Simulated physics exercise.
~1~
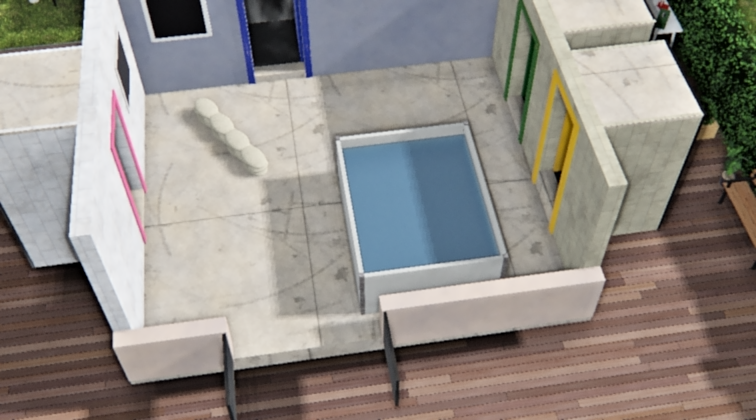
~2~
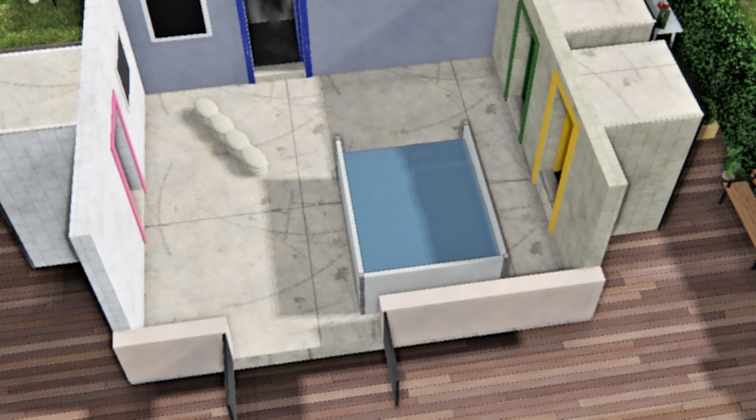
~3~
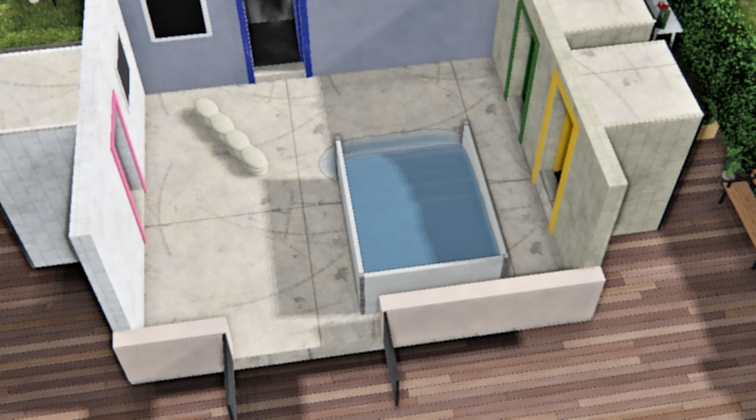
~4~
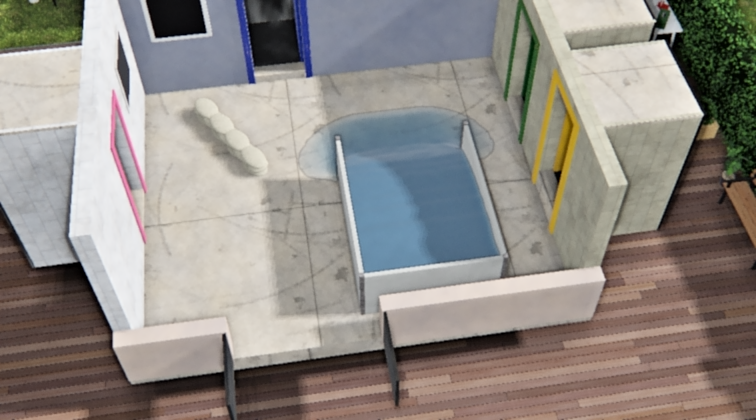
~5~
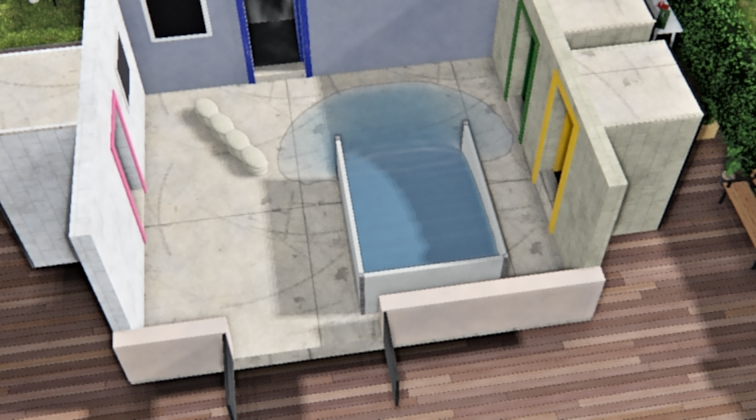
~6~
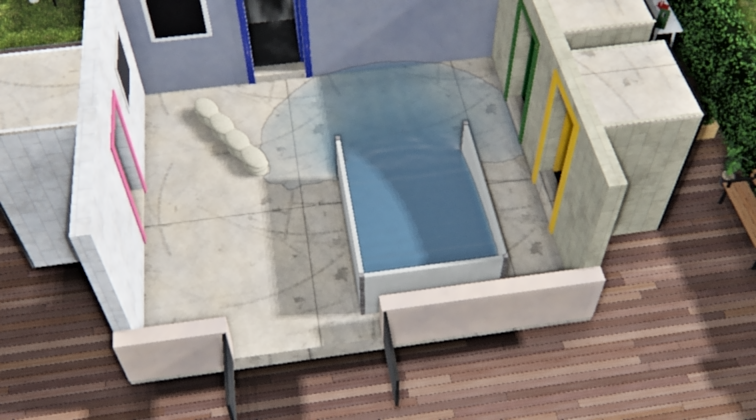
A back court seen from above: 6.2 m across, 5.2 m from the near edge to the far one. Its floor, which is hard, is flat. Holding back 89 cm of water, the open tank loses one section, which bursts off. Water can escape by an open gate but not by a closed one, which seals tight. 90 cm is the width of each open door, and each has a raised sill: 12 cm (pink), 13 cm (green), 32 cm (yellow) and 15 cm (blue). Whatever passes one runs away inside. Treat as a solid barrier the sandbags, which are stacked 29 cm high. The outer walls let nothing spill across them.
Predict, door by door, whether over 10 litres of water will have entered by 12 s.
As I see it, pink door: Limit unbroken. Green door: Limit broken. Yellow door: Limit unbroken. Blue door: Limit broken.
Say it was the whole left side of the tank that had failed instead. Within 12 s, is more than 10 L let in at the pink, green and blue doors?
Note: Pink beyond the mark, green beyond the mark, blue short of the mark.
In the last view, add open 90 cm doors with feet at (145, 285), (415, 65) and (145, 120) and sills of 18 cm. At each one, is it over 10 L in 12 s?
In that order: Under, above, above.
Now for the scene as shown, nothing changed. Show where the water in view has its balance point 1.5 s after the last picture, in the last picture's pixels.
(387, 141).
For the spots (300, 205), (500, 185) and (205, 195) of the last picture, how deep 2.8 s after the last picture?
0, 13, 5 cm.
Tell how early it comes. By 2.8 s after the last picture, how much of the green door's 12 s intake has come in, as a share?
By then it's near 50% of the total.
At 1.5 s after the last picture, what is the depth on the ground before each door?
Depths in cm: Pink 0, green 24, yellow 0, blue 30.
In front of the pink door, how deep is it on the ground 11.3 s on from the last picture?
I'd put it near 8.5 cm.
Then, 0.7 s after the last picture water covers 40 % of the floor and is deepest (60 cm) near (486, 57); pink door not reached, green door 13 cm at the sill, 0 L in, yellow door not reached, blue door 29 cm at the sill, 13 L in.
Then, 1.5 s after the last picture water covers 45 % of the floor and is deepest (59 cm) near (486, 57); pink door not reached, green door 24 cm at the sill, 5 L in, yellow door not reached, blue door 30 cm at the sill, 67 L in.
Then, 2.8 s after the last picture water covers 75 % of the floor and is deepest (41 cm) near (146, 95); pink door 6 cm at the sill, 0 L in, green door 21 cm at the sill, 60 L in, yellow door 12 cm at the sill, 0 L in, blue door 21 cm at the sill, 125 L in.
Then, 6.3 s after the last picture water covers 95 % of the floor and is deepest (26 cm) near (515, 144); pink door 4 cm at the sill, 0 L in, green door 11 cm at the sill, 110 L in, yellow door 22 cm at the sill, 0 L in, blue door 15 cm at the sill, 182 L in.
Then, 11.3 s after the last picture water covers 95 % of the floor and is deepest (14 cm) near (240, 106); pink door 8 cm at the sill, 0 L in, green door 10 cm at the sill, 125 L in, yellow door 11 cm at the sill, 0 L in, blue door 11 cm at the sill, 184 L in.
